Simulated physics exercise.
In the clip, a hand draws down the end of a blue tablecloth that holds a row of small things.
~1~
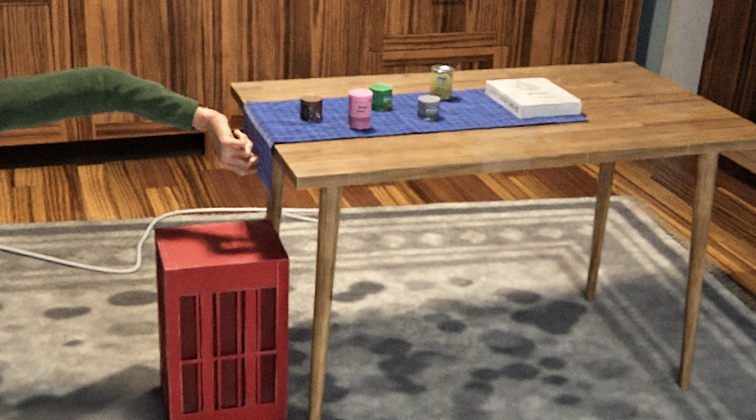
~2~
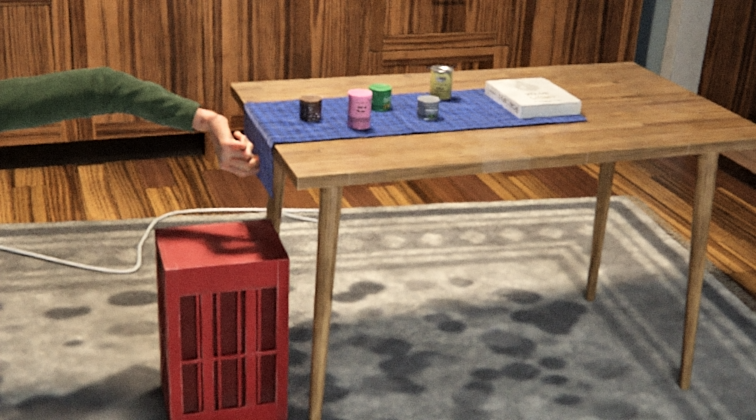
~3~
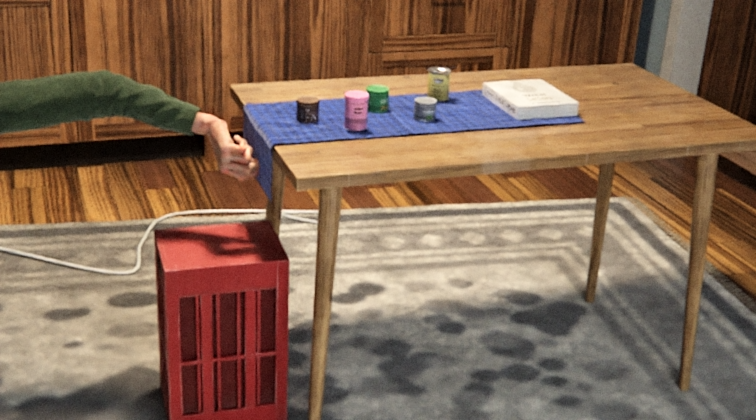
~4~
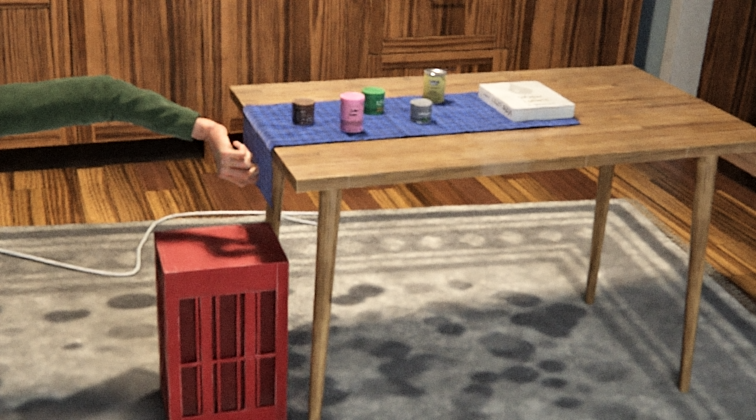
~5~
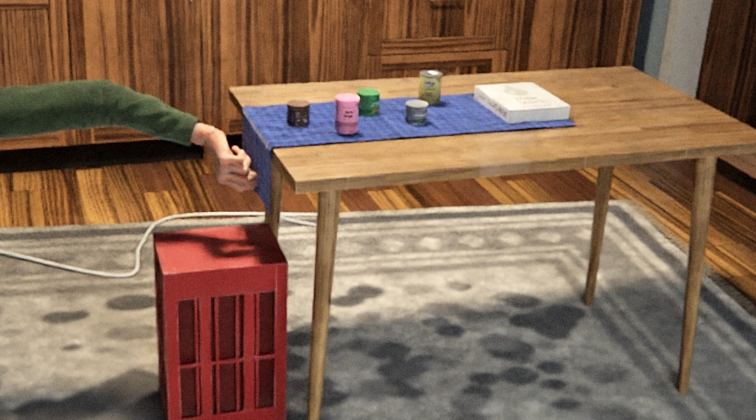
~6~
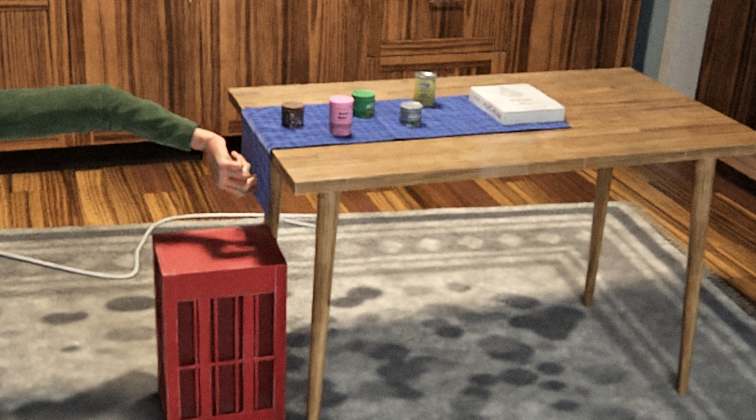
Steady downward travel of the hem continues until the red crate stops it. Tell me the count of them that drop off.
The number still up top goes down by one, if you watch closely.
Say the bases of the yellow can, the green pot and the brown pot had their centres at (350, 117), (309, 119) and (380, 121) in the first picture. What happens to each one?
The yellow can stays on, the green pot is carried off, the brown pot stays on.
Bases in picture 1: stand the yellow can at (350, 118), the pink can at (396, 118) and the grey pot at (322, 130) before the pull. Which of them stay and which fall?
The yellow can stays put, the pink can stays put, the grey pot ends up off.
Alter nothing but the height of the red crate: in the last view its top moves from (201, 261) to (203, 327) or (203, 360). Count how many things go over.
Result: 3; 4.
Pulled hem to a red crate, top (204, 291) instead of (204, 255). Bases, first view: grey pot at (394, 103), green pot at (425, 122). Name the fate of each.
The grey pot ends up still on top and the green pot ends up still on top.
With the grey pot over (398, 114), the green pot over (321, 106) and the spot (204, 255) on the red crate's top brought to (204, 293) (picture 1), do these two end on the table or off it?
The grey pot stays aboard; the green pot is lost.
Soon after, hem near (254, 220); all still up.
After that, hem on the crate; brown pot gone.
In the end, hem on the crate; brown pot gone. It carries off one.
